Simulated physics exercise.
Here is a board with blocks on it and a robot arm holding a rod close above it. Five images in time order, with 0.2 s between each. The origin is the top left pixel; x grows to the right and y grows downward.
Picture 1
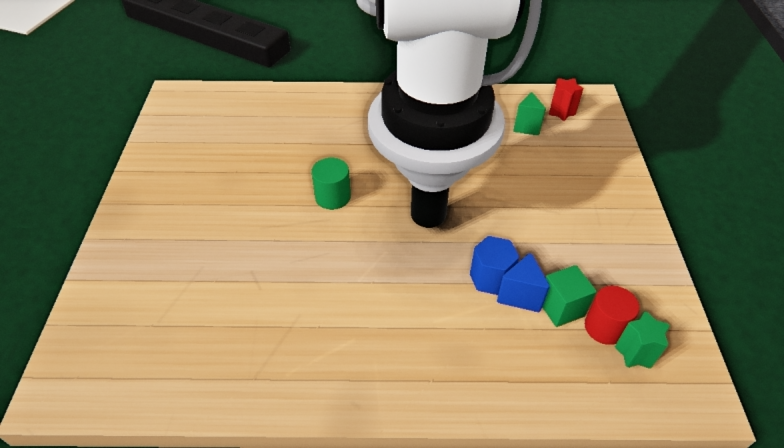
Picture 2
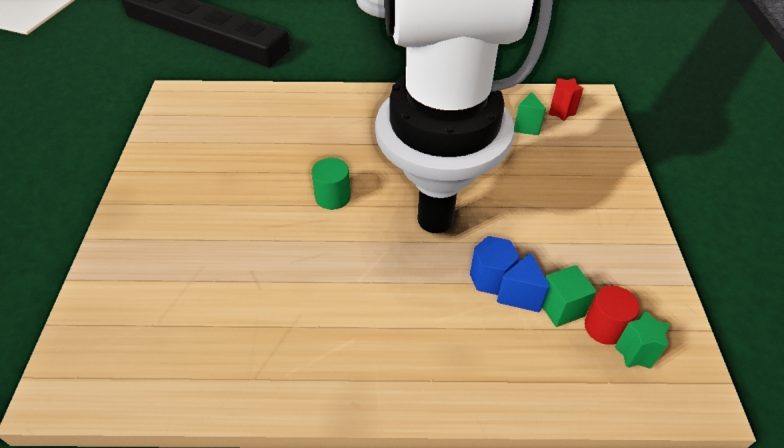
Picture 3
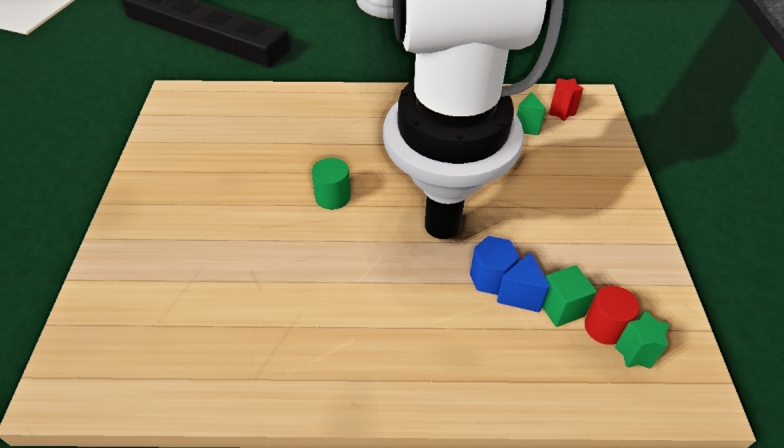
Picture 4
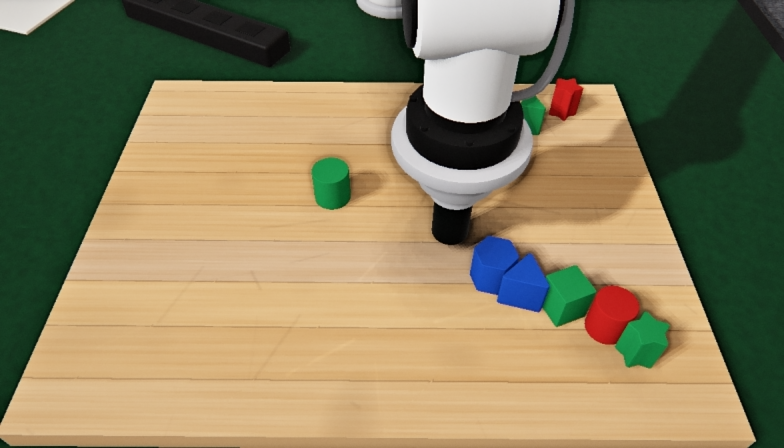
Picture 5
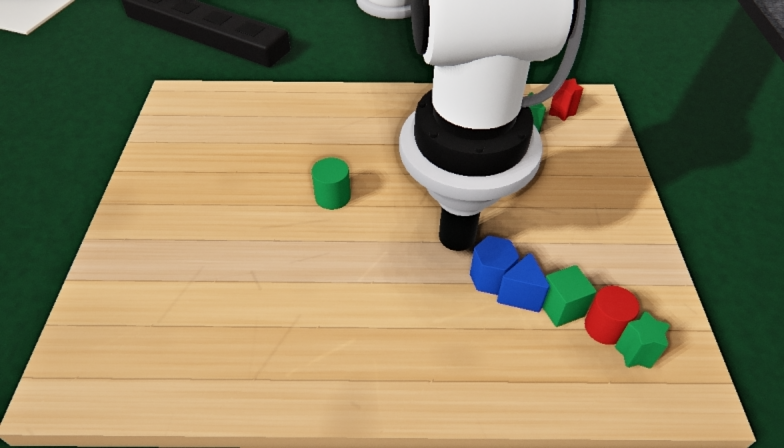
On a wooden board, a robot arm moves its black rod toward the still blue blocks.
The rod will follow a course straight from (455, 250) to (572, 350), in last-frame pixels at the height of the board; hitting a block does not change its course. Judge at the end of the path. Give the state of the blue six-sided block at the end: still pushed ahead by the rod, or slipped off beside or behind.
The rod still drives it.
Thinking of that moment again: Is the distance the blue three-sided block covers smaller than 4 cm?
Going by the path, no.
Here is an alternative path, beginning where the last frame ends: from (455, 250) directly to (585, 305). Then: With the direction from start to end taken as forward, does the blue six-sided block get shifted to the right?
Yes, that is how it ends up.
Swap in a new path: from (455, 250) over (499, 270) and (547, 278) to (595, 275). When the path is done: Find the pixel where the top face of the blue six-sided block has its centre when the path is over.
It sits at (534, 283).
What follows on the original path. One third of the way, rod at (494, 270); blue six-sided block at (527, 282), turned 15° clockwise; blue three-sided block at (557, 306); green square at (577, 283).
Two thirds of the way, rod at (534, 304); blue six-sided block at (570, 320), turned 15° clockwise; blue three-sided block at (599, 346); green square at (582, 283), turned 15° anticlockwise.
At the end, rod at (577, 340); blue six-sided block at (617, 359), turned 15° clockwise; blue three-sided block at (648, 390), turned 15° clockwise; green square at (582, 283), turned 20° anticlockwise; red circle still.
